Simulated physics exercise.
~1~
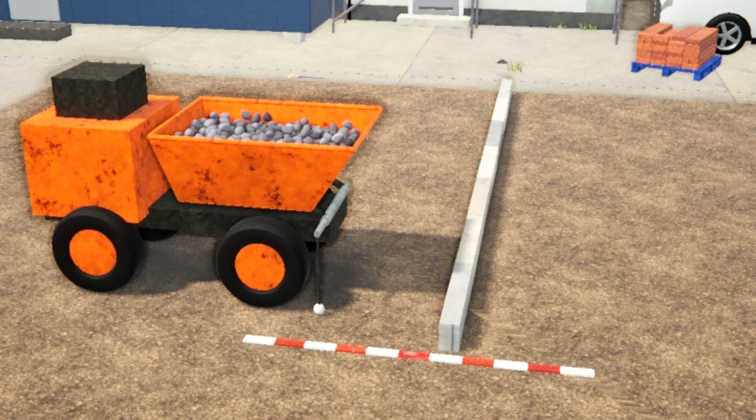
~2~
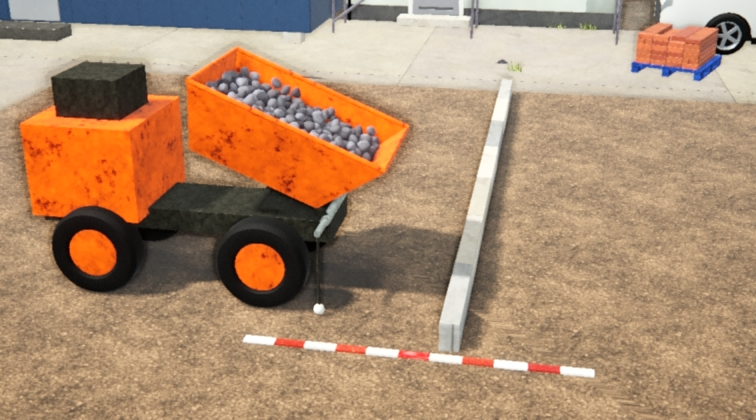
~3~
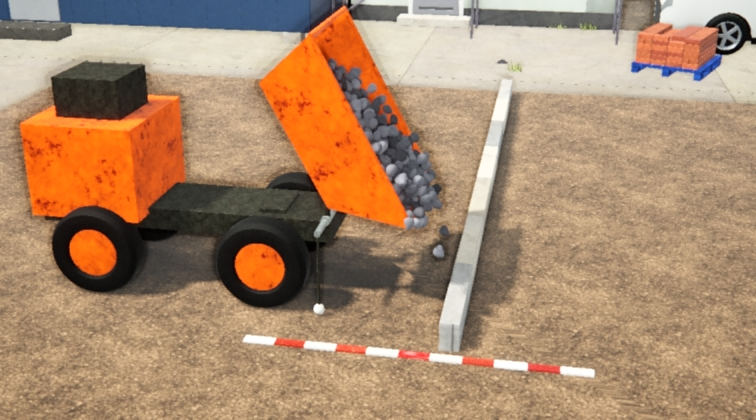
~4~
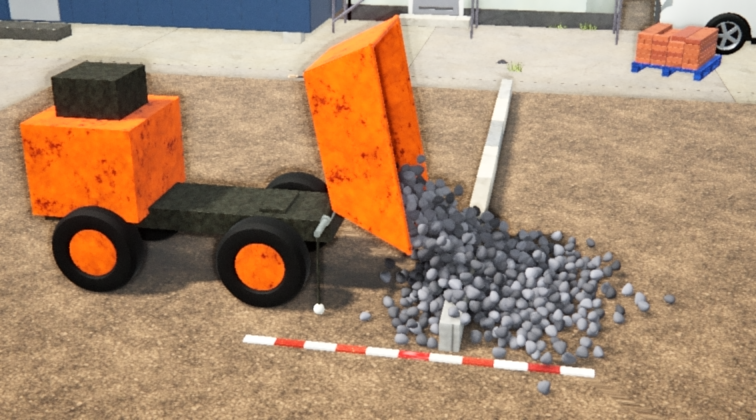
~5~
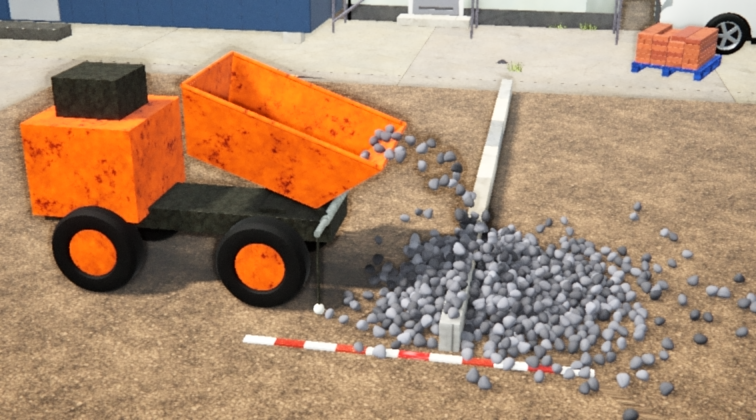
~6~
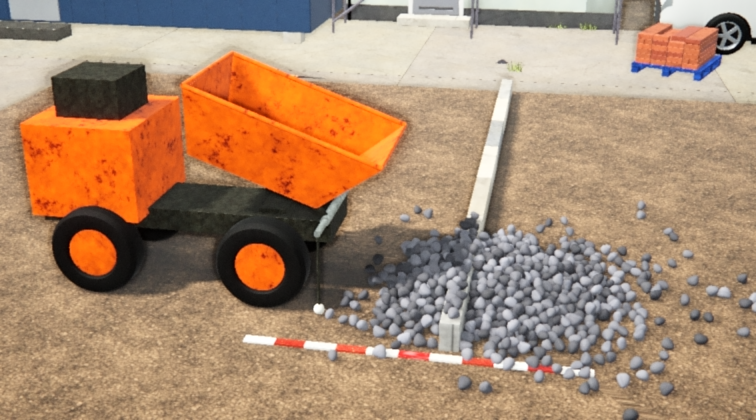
The clip opens on an orange dumper with its skip full of smooth grey stones, standing on bare ground to the left of a long pale kerb. The skip tilts up toward the right, and the stones begin to slide to its lower edge. As it steepens, a few drop first, then the load pours out, spreading across the ground and over the kerb. The skip swings back down part of the way while the last stones tumble out. It ends still tilted and looking almost empty, with most of the stones heaped beyond the kerb and a smaller share on the near side.
